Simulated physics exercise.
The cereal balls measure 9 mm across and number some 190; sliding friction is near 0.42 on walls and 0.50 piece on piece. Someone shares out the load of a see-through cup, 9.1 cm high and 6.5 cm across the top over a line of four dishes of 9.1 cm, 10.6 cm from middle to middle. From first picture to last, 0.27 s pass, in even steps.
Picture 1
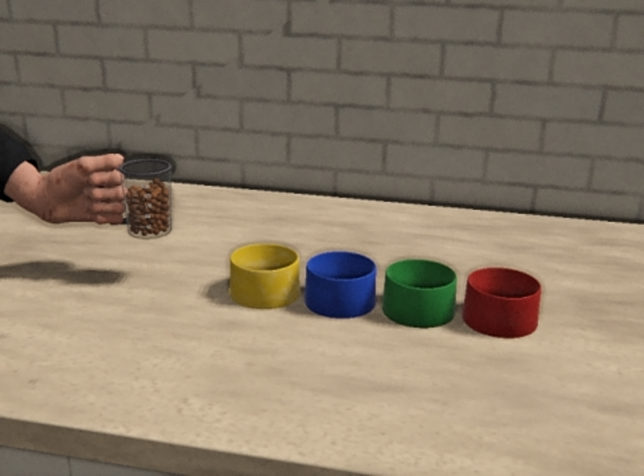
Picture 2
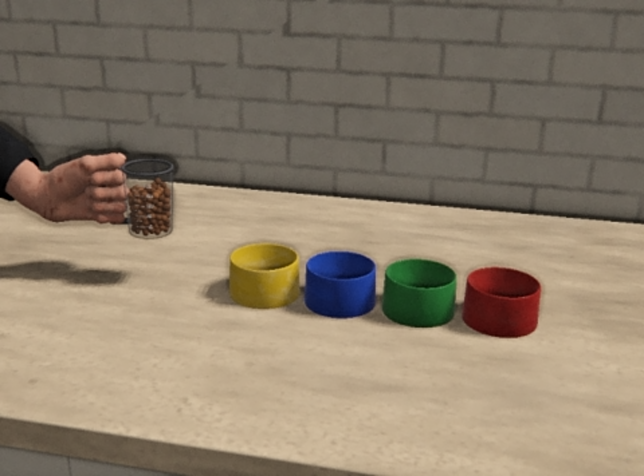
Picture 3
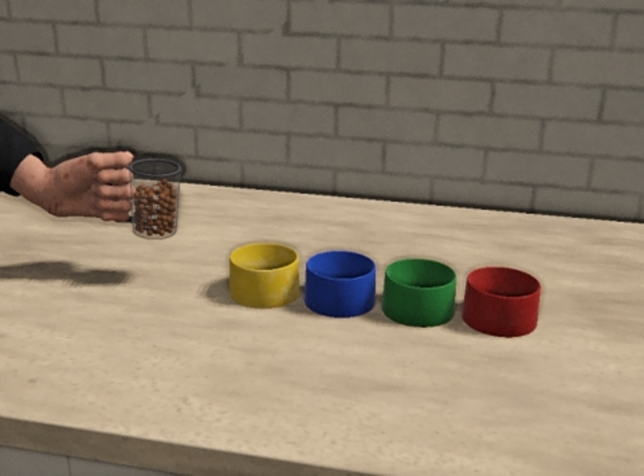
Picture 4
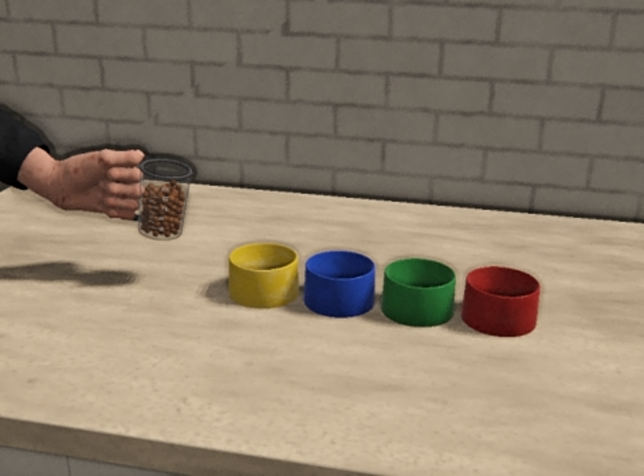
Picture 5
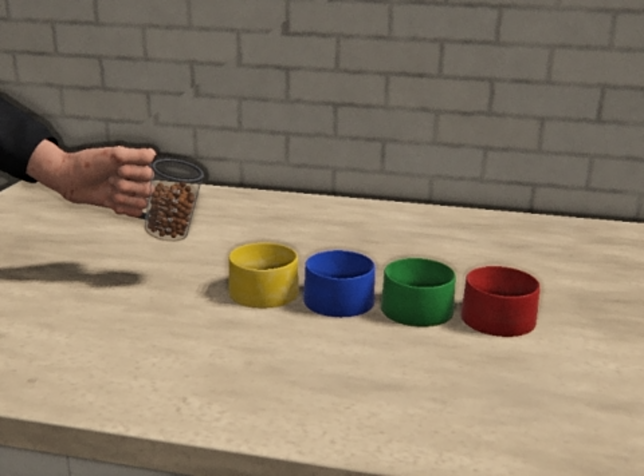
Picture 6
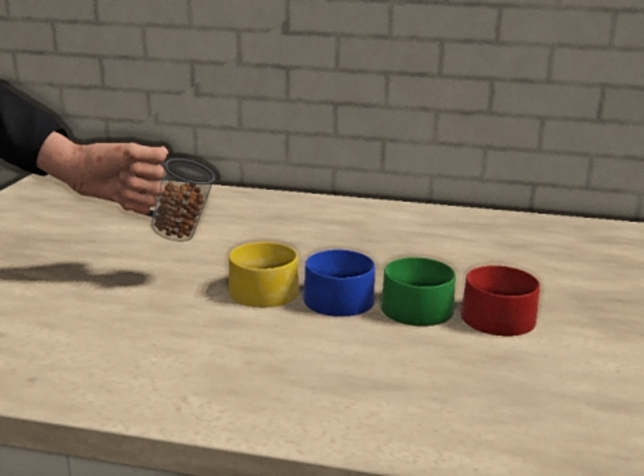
A see-through cup of small brown pieces, held by a hand at the left, moved slowly right and tilted gradually rightward, while the yellow, blue, green and red dishes stayed still on the counter.
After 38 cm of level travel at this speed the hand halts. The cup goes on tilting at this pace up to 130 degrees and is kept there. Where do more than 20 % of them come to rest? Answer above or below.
Red dish: Below; blue dish: Below; green dish: Above; yellow dish: Below; on the counter: Below.
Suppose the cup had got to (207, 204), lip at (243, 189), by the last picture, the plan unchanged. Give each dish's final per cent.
Red 20, blue 0, green 40, yellow 0.
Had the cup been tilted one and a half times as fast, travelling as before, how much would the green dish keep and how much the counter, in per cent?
Then: Green 0, counter 10.
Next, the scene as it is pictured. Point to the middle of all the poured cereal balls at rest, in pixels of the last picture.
At about (427, 297).
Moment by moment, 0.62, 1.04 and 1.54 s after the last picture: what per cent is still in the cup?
About 100, 85, 0.
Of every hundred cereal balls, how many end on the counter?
Some 5 per cent.
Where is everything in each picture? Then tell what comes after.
In the first picture, cup at (148, 199), tilt 0 degrees, lip at (168, 169), moved 0.0 cm; middle of the pieces at (147, 210); yellow dish at (265, 257); blue dish at (341, 266); green dish at (421, 274); red dish at (504, 283).
In the second picture, cup at (149, 199), tilt 1 degrees, lip at (171, 170), moved 0.3 cm; middle of the pieces at (149, 210).
In the third picture, cup at (155, 200), tilt 4 degrees, lip at (178, 171), moved 1.1 cm; middle of the pieces at (154, 210).
In the fourth picture, cup at (163, 200), tilt 9 degrees, lip at (189, 175), moved 2.4 cm; middle of the pieces at (161, 211).
In the fifth picture, cup at (172, 201), tilt 14 degrees, lip at (201, 178), moved 3.7 cm; middle of the pieces at (169, 211).
In the sixth picture, cup at (181, 201), tilt 19 degrees, lip at (212, 181), moved 5.0 cm; middle of the pieces at (177, 211); yellow dish at (263, 256); blue dish at (340, 264); green dish at (420, 272); red dish at (503, 281).
Then, 0.62 s after the last picture, tilt 77 degrees; cup holds 100 %.
Then, 1.04 s after the last picture, tilt 115 degrees; cup holds 85 %, green 10 %.
Then, 1.54 s after the last picture, tilt 130 degrees; cup holds 0 %, green 90 %.
In the end, red 0 %, blue 0 %, green 90 %, yellow 0 %, counter 5 %.
